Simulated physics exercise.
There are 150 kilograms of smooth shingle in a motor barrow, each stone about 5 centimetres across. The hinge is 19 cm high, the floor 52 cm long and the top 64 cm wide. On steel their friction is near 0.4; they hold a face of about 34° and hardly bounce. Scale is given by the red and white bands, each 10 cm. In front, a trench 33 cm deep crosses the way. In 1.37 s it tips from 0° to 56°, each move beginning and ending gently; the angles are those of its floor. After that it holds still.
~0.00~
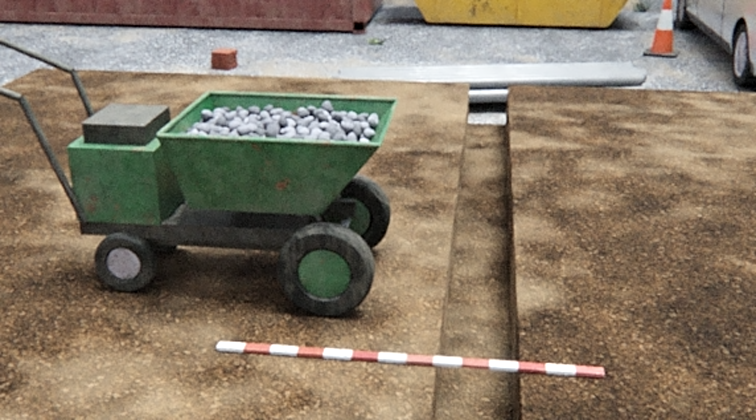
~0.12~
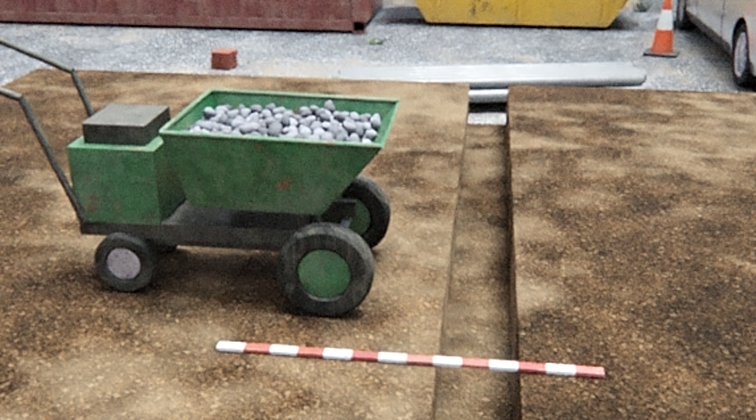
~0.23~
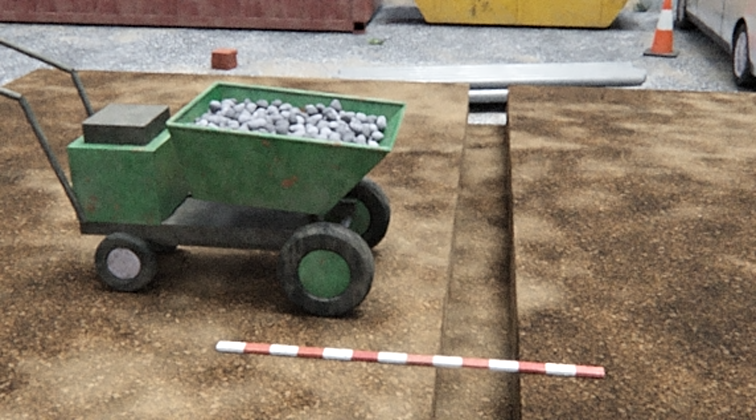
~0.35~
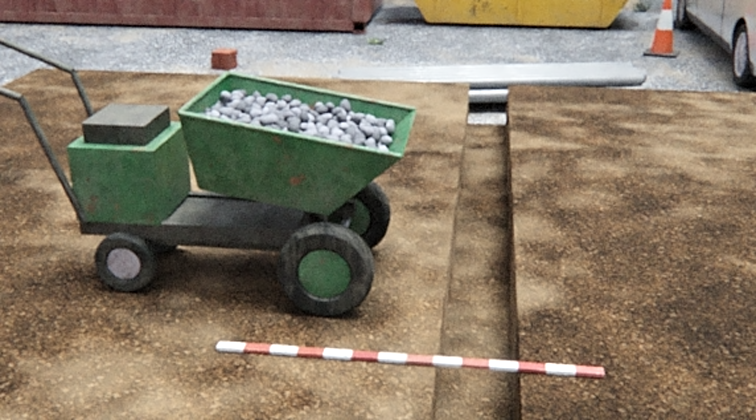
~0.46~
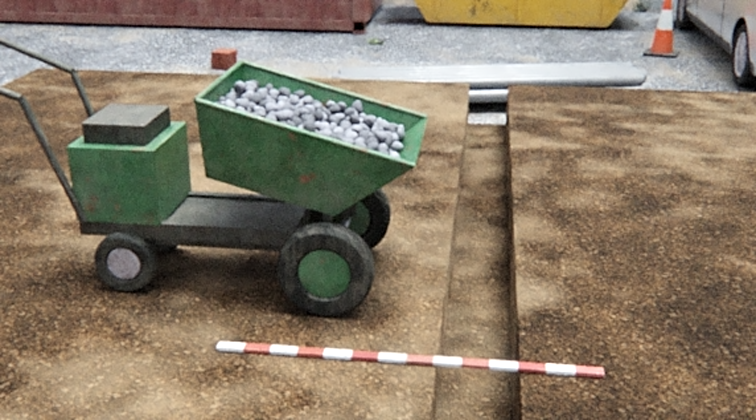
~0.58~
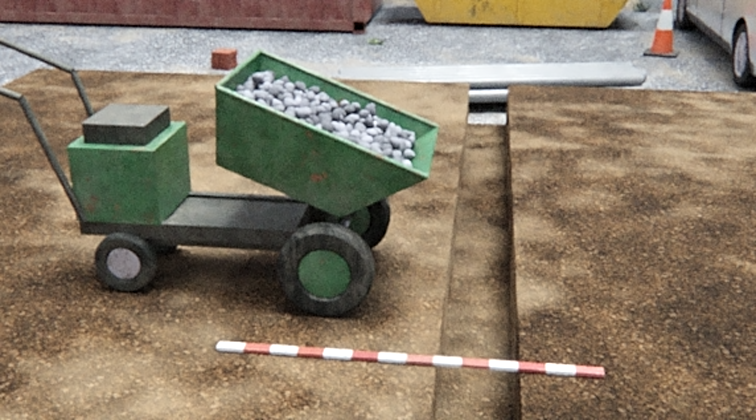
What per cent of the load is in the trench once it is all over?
48 %.
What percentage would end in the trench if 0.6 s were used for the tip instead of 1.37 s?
Roughly 30 per cent.
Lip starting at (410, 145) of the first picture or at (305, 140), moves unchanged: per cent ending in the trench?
Around 25% for the first place and 55% for the second.
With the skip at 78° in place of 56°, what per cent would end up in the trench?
Expect roughly 60 per cent.
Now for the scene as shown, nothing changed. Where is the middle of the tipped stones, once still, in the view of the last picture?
Around (498, 336).
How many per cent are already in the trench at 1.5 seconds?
By that moment, roughly 15 per cent of the load.
After 1.0 s the floor is at 47°; 100 % in the skip; the foremost stones are at (455, 202).
After 1.5 s the floor is at 56°; 83 % in the skip, 13 % in the trench, 4 % past the trench; the foremost stones are at (549, 291).
After 1.8 s the floor is at 56°; 56 % in the skip, 21 % in the trench, 23 % past the trench; the foremost stones are at (661, 311).
After 3.8 s the floor is at 56°; 27 % in the skip, 48 % in the trench, 25 % past the trench; the foremost stones are past the picture's edge.
